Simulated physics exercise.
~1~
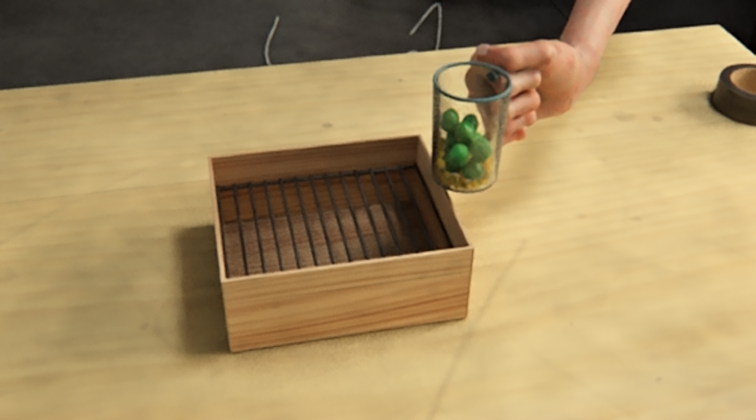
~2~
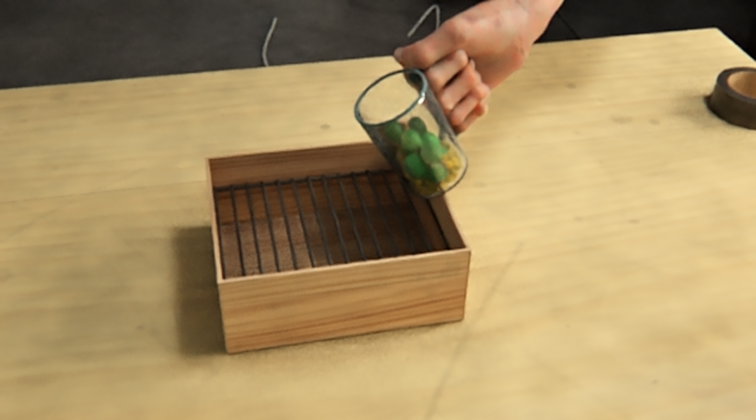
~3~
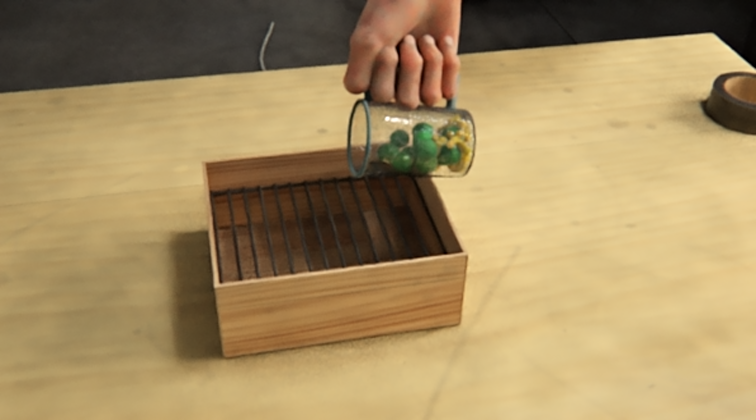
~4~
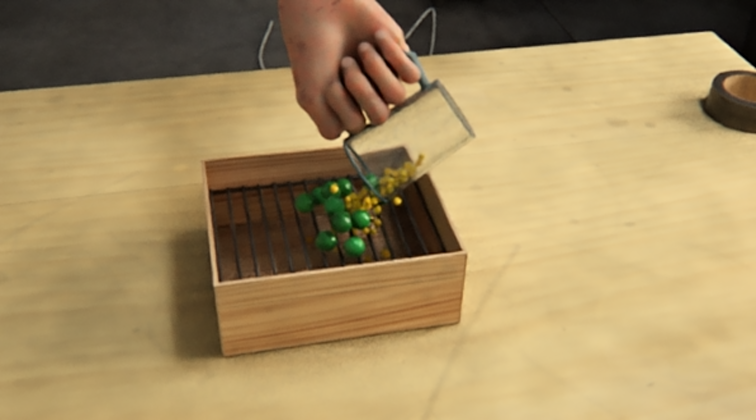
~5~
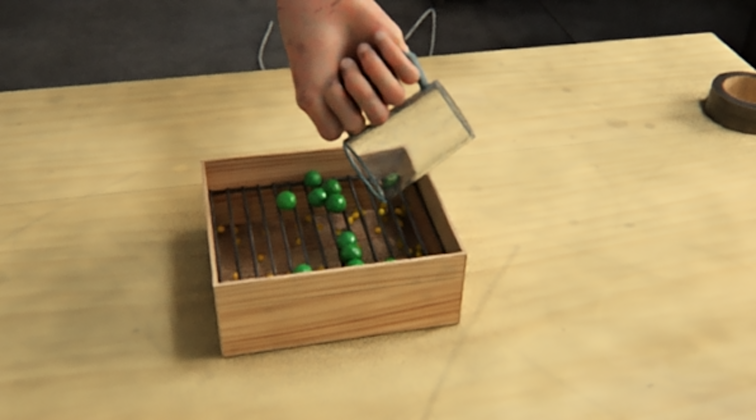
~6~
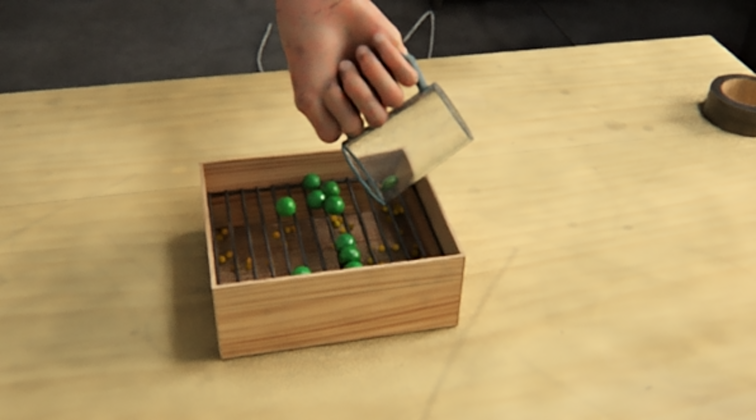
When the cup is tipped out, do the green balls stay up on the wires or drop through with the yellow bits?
The green balls stay on top of the wires. The yellow bits drop through to the bottom of the box.
Over a wired wooden box, a hand tips out green balls and yellow bits that drop through.
